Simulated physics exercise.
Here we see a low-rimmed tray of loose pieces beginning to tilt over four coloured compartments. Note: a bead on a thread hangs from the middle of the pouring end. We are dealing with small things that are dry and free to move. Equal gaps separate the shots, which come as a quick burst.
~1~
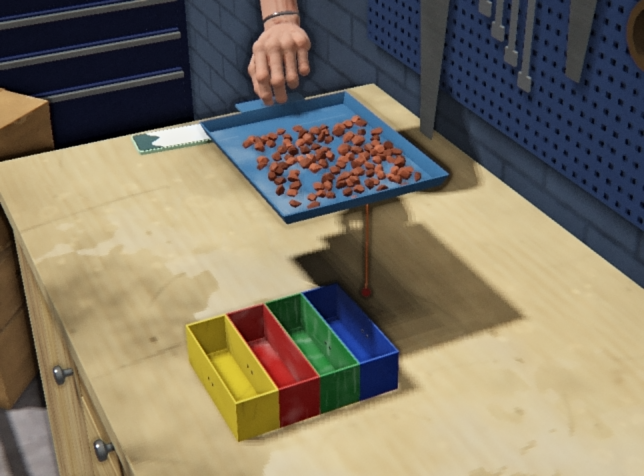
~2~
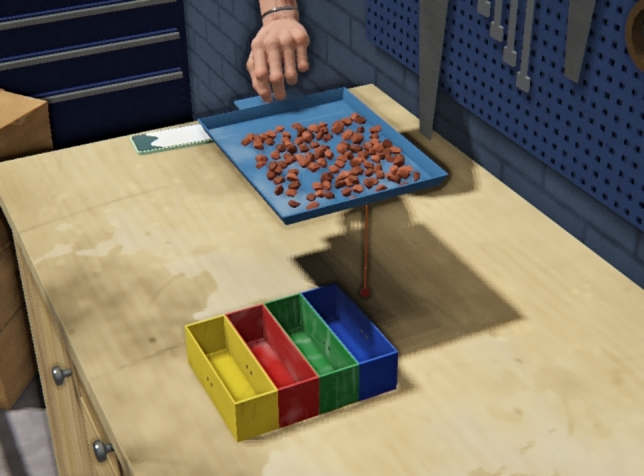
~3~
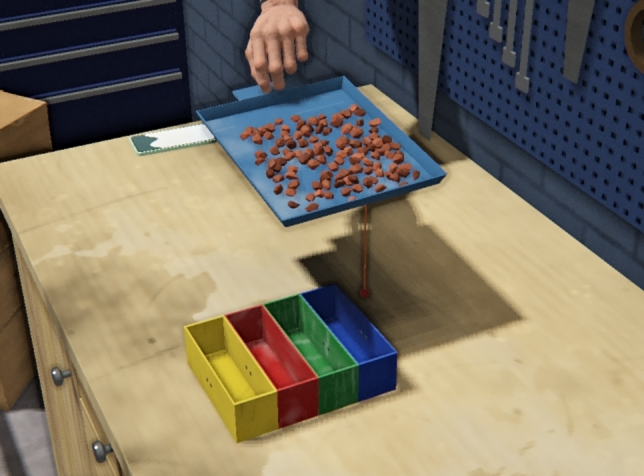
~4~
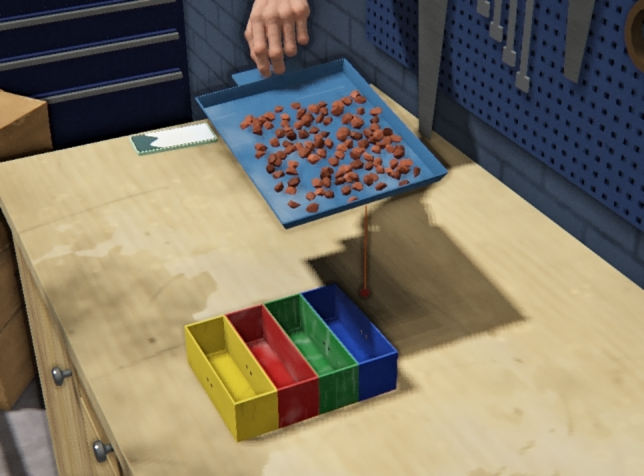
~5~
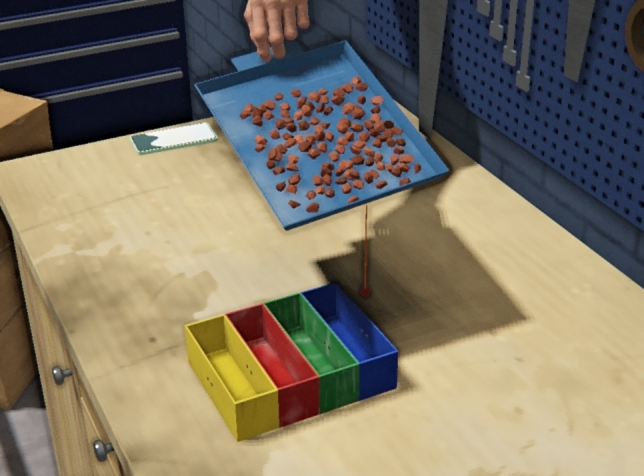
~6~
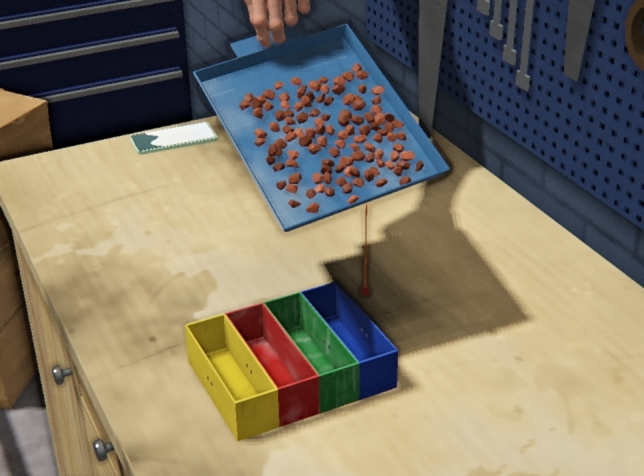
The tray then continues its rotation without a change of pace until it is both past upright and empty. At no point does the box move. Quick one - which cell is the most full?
The green one is.
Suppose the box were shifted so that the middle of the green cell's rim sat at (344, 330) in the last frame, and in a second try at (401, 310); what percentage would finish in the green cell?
It works out to 30 percent and then 10 percent.
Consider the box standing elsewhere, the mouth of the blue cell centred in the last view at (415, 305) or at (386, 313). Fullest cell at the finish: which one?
First try: The cell in yellow. Second try: Red.
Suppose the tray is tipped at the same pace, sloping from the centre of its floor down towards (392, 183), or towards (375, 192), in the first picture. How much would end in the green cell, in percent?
First case about 0 percent; second case about 0 percent.
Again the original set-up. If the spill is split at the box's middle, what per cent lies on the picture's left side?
Reading: Around 0 %.
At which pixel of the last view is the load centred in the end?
(329, 375).
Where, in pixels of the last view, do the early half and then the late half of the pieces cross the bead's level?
I'd place the first part at (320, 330) and the rest at (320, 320).
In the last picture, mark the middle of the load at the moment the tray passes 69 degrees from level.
Centre estimate: (332, 209).
Shortly afterwards, tray tipped steeply; the bulk on the tray; only a few in the red cell; only a few in the green cell; near a quarter falling or outside the box.
Next, tray tipped past a quarter turn; near a third in the green cell; near a quarter in the blue cell; near a quarter in the red cell; a little falling or outside the box.
Some moments later, tray tipped past a quarter turn; near a third in the green cell; near a quarter in the blue cell; near a quarter in the red cell; a little falling or outside the box.
In the end, tray tipped past a quarter turn; near a third in the green cell; near a quarter in the blue cell; near a quarter in the red cell; none at all in the yellow cell; a little outside the box.
